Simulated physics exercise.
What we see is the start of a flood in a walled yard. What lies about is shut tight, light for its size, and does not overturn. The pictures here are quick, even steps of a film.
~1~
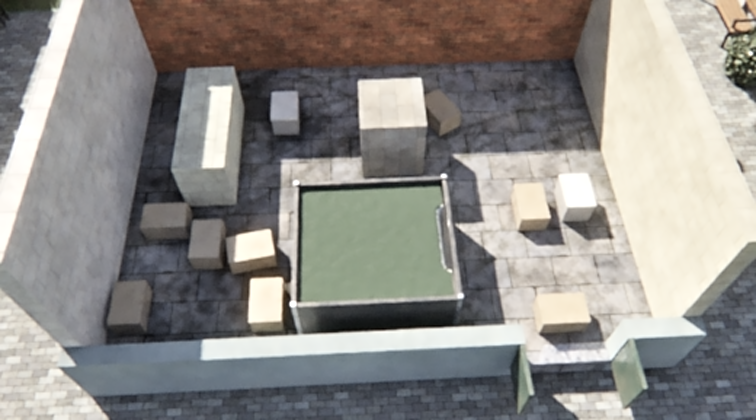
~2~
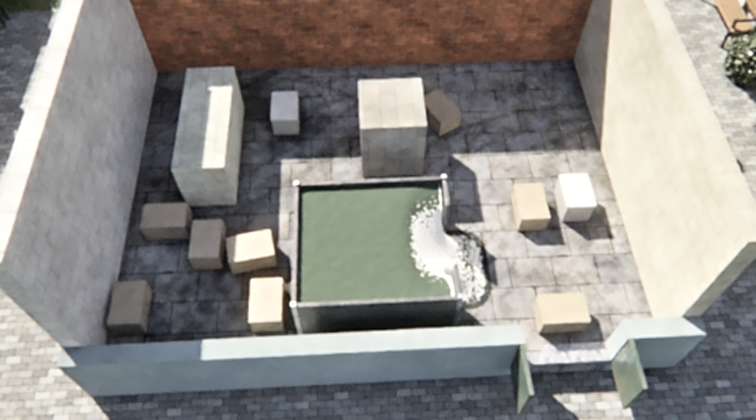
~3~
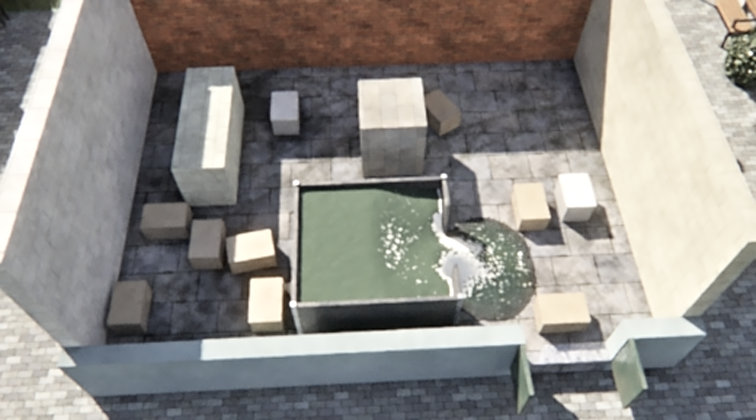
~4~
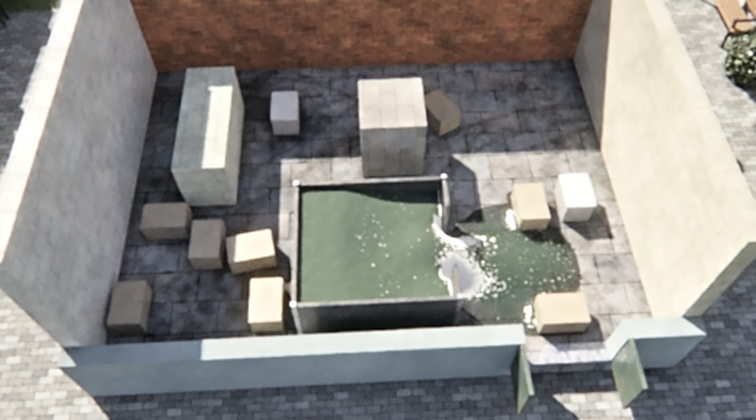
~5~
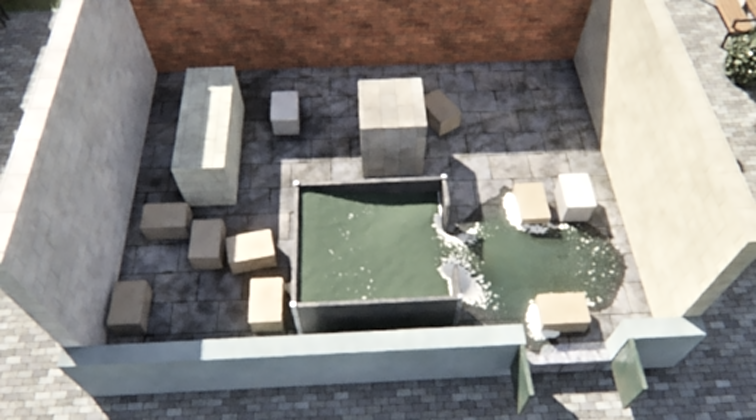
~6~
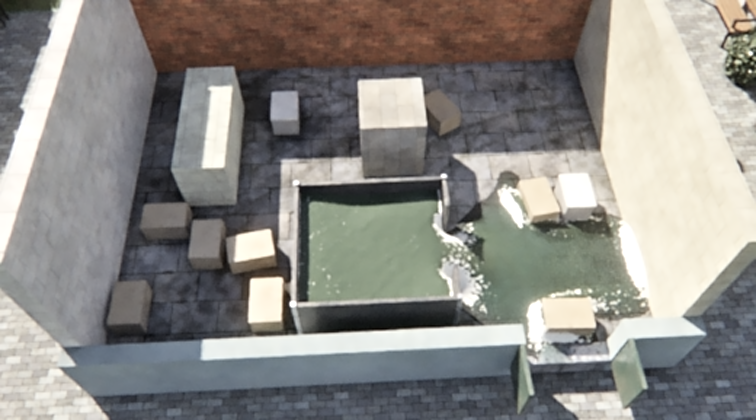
Green water gushed through the right side of a square tank in a walled yard, spread foaming across the paving to the right-hand wall, and slightly shifted two of the crates there.
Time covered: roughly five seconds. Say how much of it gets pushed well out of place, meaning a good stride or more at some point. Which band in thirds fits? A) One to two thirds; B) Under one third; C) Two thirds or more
The answer is B.
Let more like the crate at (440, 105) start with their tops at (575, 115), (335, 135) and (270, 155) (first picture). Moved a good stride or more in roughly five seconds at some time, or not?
Shoved clear, stays put, stays put.
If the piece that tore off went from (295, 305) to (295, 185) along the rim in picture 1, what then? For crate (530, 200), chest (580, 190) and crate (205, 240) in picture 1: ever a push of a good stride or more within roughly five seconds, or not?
Order as asked: Not sent that far; not sent that far; sent that far.
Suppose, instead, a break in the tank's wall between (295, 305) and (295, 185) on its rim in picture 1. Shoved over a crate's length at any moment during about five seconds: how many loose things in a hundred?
I'd put it at about 60 percent.
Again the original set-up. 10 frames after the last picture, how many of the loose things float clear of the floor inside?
Number: 1.
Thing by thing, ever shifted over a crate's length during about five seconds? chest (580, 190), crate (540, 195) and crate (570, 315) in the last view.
Outcome, each in turn - passed the mark / passed the mark / passed the mark.
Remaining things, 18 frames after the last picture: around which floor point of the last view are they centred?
That averages to about (318, 189) on the floor.
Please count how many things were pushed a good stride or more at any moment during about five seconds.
I make it 3 of them.
A moment on, 1 of 10 are well off their spots; 0 afloat.
Next, 3 of 10 are well off their spots; 1 afloat.
Later, 3 of 10 are well off their spots; 1 afloat.
In the end, 3 of 10 are well off their spots, and 3 have been at some point; 1 afloat.
